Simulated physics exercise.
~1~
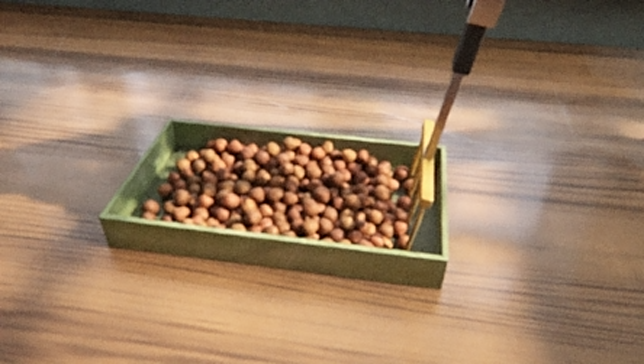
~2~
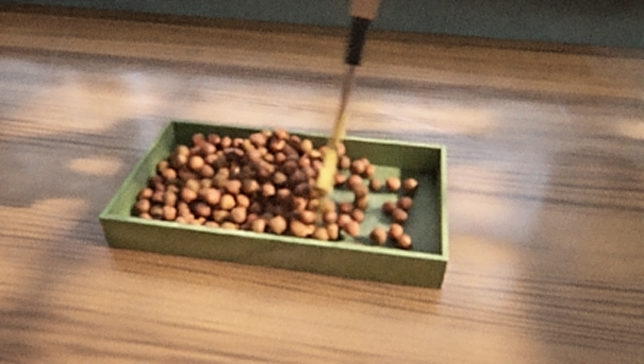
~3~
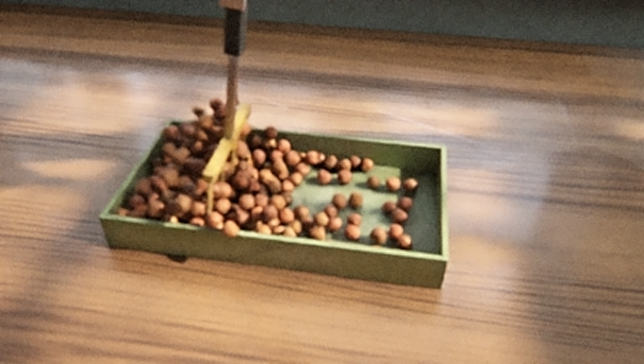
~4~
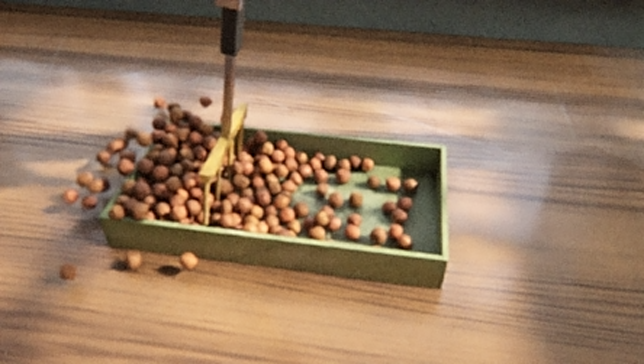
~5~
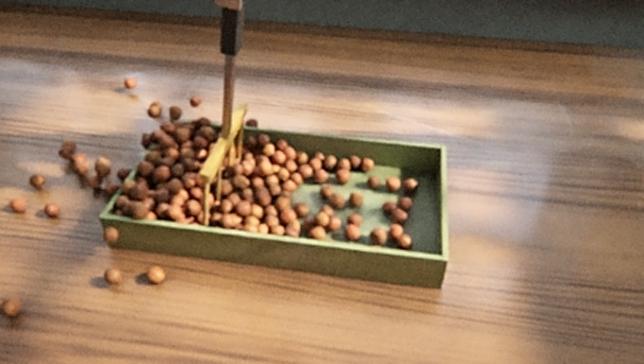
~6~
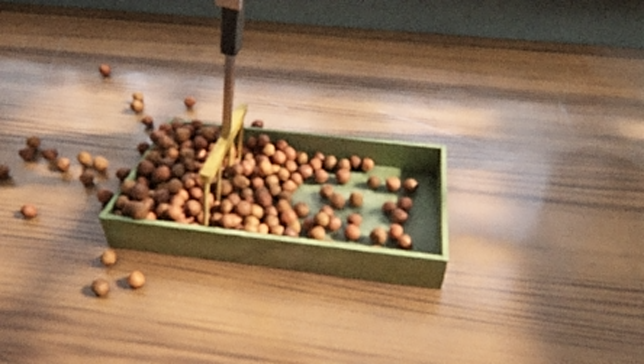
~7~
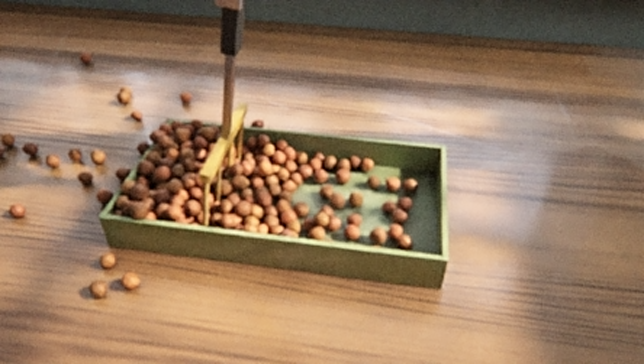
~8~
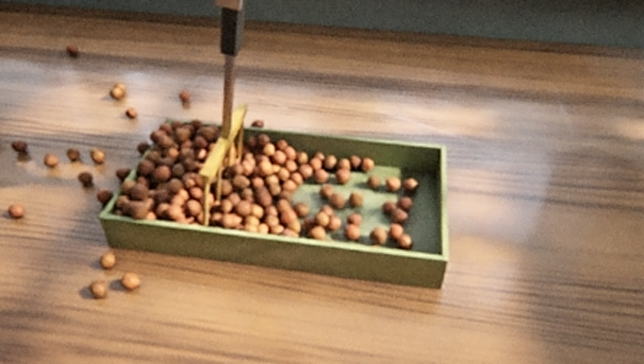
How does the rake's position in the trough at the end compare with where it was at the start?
At the start the rake is near the right end of the trough. By the end it stands well to the left, among the heaped hazelnuts.
